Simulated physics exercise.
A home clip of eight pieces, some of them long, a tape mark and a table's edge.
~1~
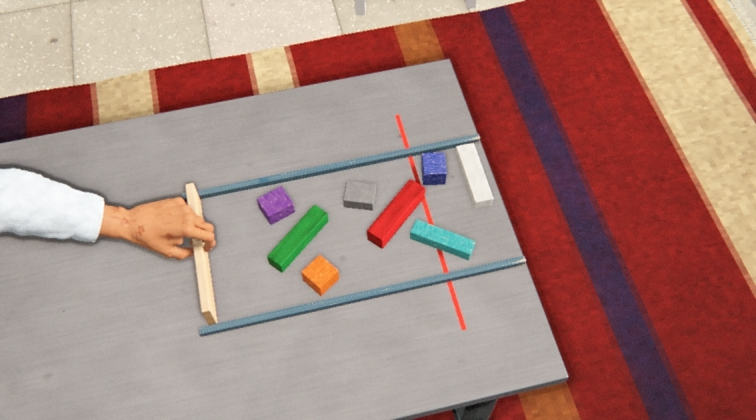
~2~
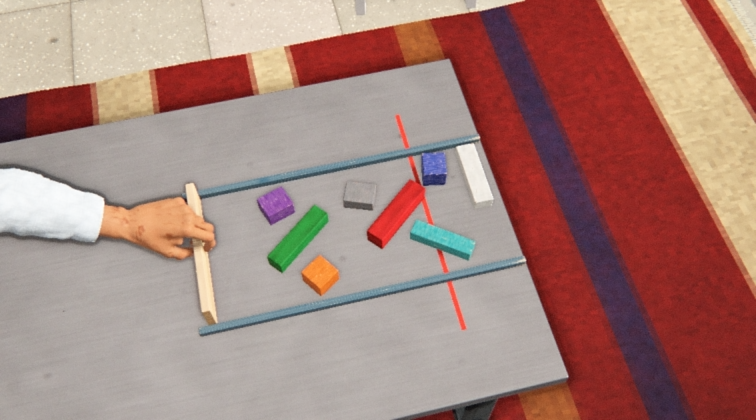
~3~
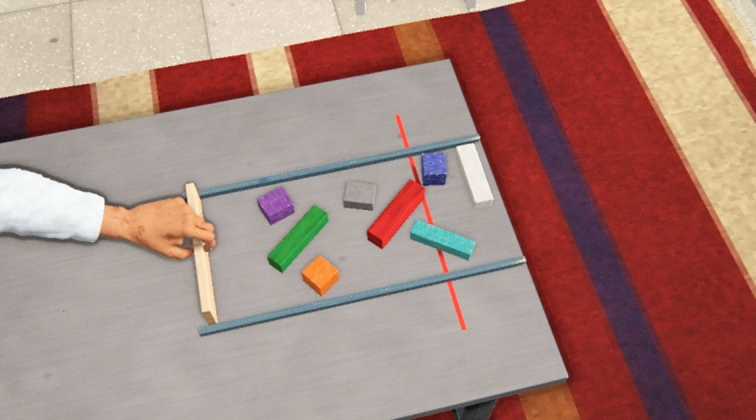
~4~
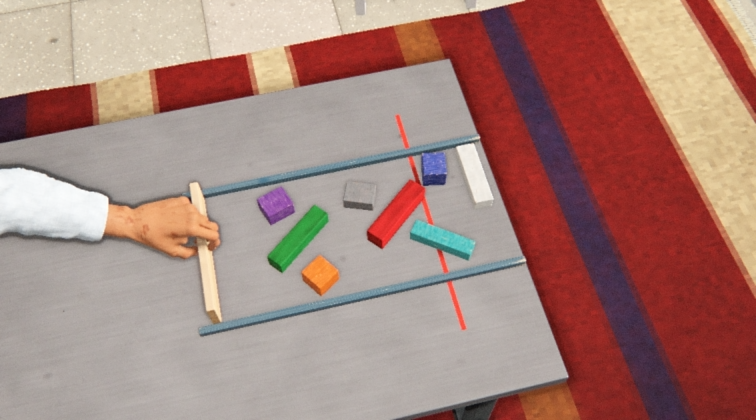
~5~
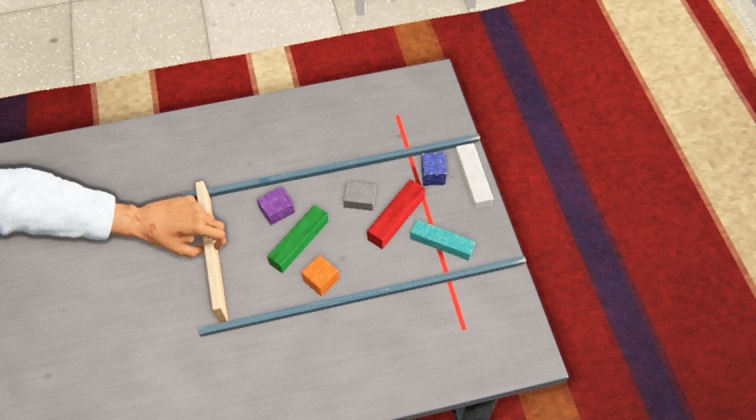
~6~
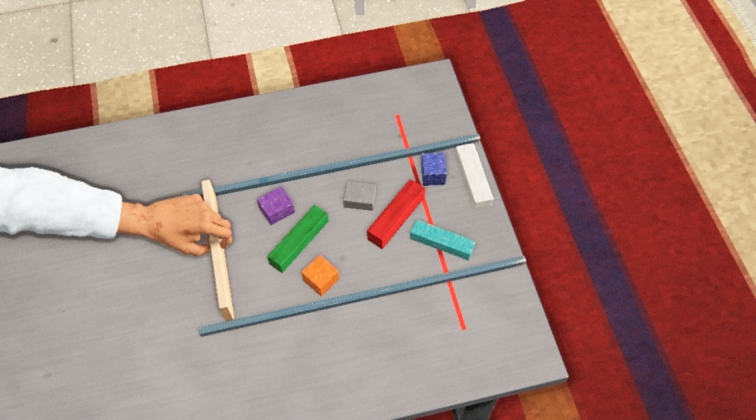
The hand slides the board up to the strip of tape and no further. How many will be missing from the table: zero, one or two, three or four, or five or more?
Here the number that fall off is one or two.
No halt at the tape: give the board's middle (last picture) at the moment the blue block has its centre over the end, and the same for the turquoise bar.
For the blue block at (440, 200), for the turquoise bar at (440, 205).
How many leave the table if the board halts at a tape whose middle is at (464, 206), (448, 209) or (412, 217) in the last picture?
Try by try, 4, 3 and 0.
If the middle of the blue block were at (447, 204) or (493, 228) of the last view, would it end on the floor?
In that order, it stays on; remains up.
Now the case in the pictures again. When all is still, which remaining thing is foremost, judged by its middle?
The turquoise bar ends nearest.
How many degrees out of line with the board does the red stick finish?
Some 30 degrees.
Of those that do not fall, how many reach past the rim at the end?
The number is 1.
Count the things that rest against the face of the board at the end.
3 of them.
Soon after, none off yet; white bar at rest near (474, 176); blue block at rest near (434, 169); turquoise bar at rest near (442, 240).
In the end, the number that fall off is one or two; gone, white bar.
